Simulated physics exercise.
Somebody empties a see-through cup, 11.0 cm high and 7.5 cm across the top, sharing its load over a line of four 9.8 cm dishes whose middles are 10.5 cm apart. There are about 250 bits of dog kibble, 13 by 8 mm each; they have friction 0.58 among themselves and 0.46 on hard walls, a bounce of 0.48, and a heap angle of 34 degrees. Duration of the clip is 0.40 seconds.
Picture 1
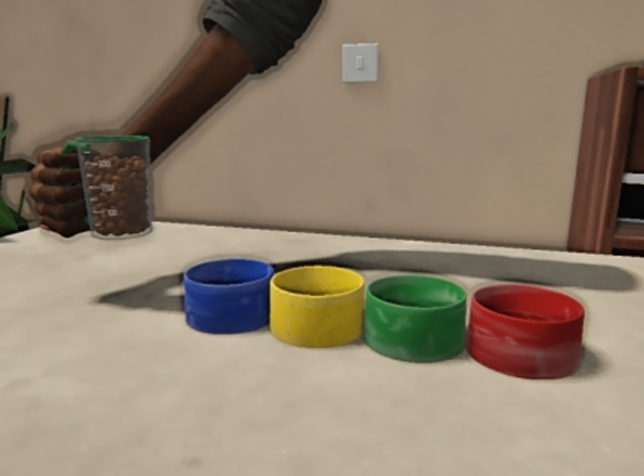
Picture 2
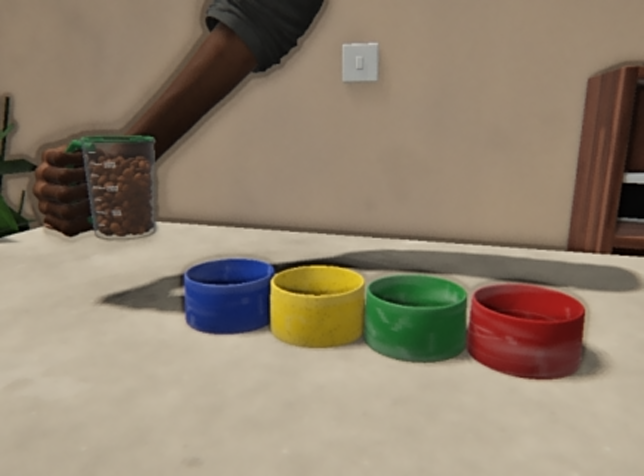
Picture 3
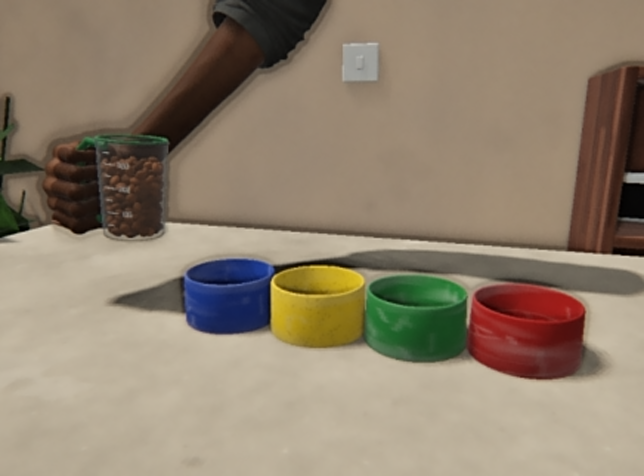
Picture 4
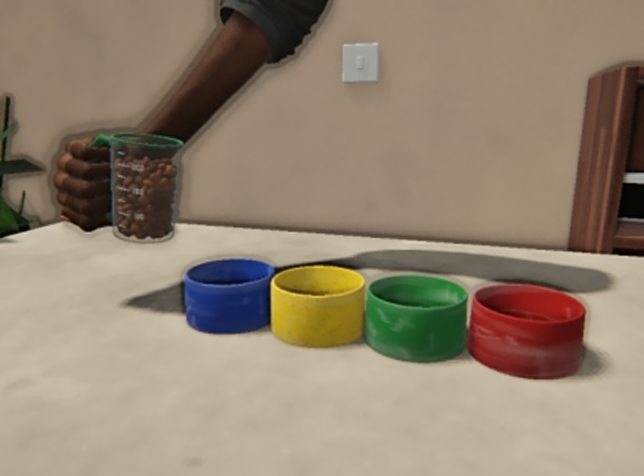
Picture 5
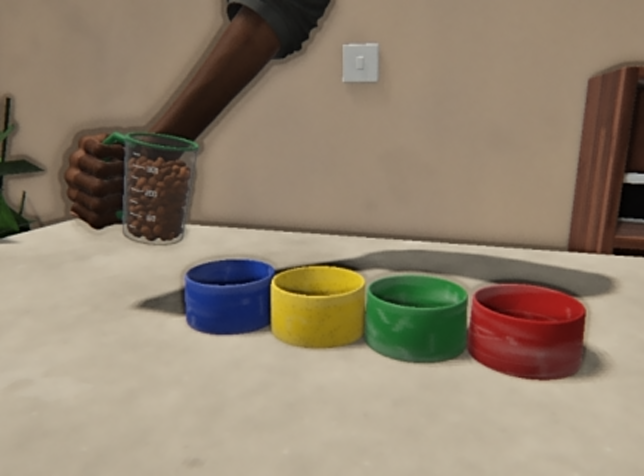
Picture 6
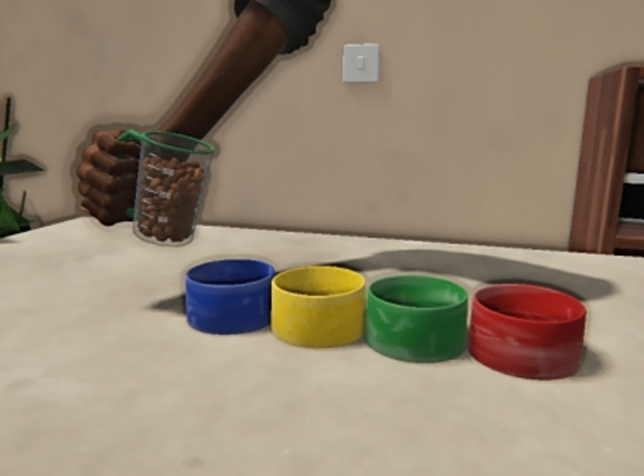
A hand slides a clear cup of brown pieces slightly right, tilting it near four colored dishes.
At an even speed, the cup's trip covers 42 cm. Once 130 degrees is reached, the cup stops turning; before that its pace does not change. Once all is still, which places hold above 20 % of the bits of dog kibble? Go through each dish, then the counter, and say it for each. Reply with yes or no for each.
Red: Yes, blue: No, green: No, yellow: No, counter: No.
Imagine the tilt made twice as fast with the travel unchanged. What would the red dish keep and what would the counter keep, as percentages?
Shares - red: 0, counter: 10.
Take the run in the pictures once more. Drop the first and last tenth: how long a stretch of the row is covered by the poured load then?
About 6 cm.
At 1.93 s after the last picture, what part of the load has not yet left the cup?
Around 85 percent.
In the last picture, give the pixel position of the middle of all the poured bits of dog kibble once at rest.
Approximately (533, 328) in the last picture.
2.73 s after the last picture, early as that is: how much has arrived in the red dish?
I'd say around 95 per cent.
Then, 1.16 s after the last picture, tilt 68 degrees; cup holds 100 %.
Then, 1.93 s after the last picture, tilt 103 degrees; cup holds 85 %, red 10 %.
Then, 2.73 s after the last picture, tilt 130 degrees; cup holds 0 %, red 95 %.
In the end, red 95 %, blue 0 %, green 0 %, yellow 0 %, counter 5 %.
